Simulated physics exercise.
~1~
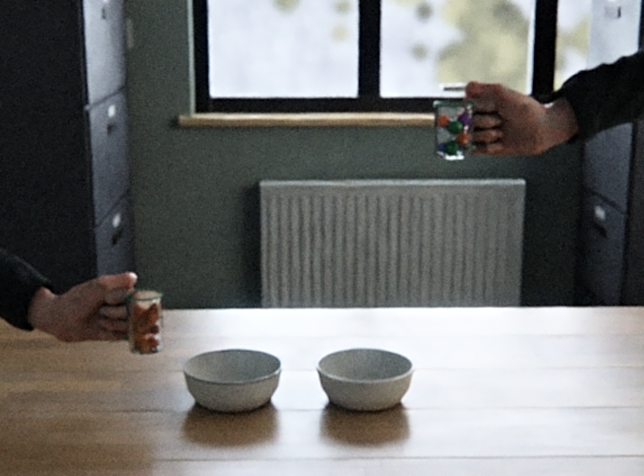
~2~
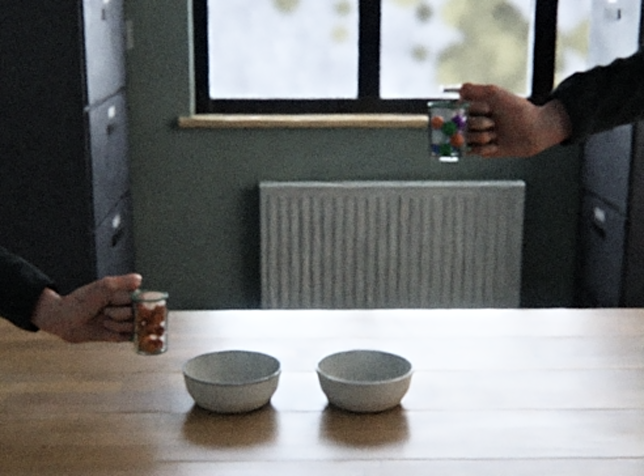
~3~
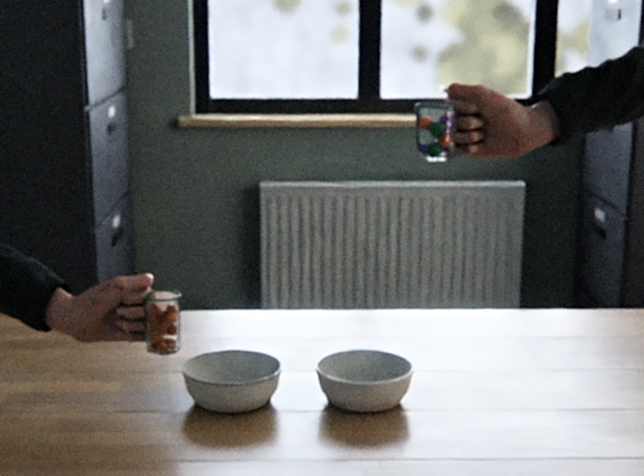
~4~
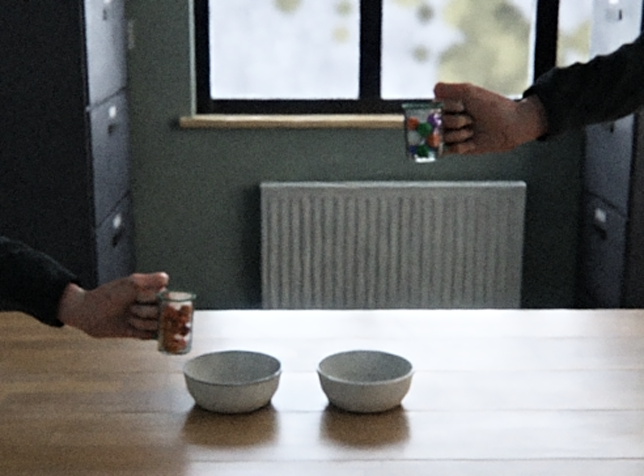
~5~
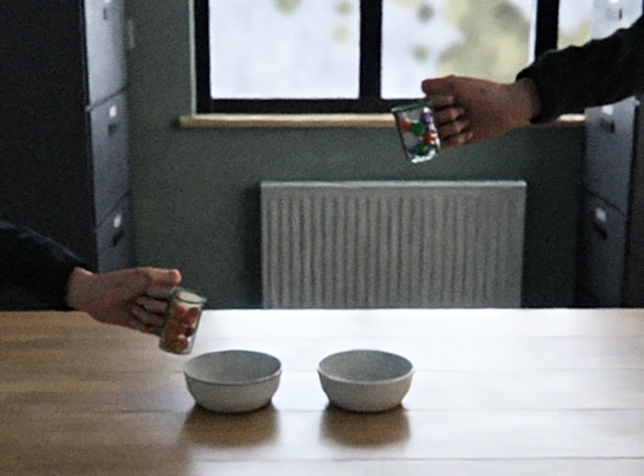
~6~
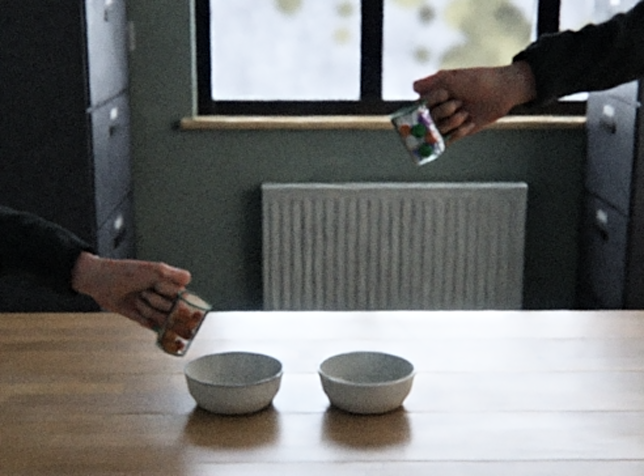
The clip shows two hands holding clear cups of small pieces, the left one low and the right one high, near two empty bowls on a wooden table; both move inward, then tilt their cups toward the center.
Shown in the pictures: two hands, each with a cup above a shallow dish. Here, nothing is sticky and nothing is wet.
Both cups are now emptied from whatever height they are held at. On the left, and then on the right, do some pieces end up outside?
As I see it, left retains it entirely; right lets bits escape.
Then, 0.25 s after the last picture, left, all still in the cup; right, all still in the cup.
Then, 0.56 s after the last picture, left, all still in the cup; right, all still in the cup.
Then, 0.89 s after the last picture, left, most still in the cup, a small part in the dish, a small part in the air; right, about half still in the cup, about half in the air.
By the end, left, all in the dish, none outside the dish; right, about a third in the dish, about two thirds outside the dish.
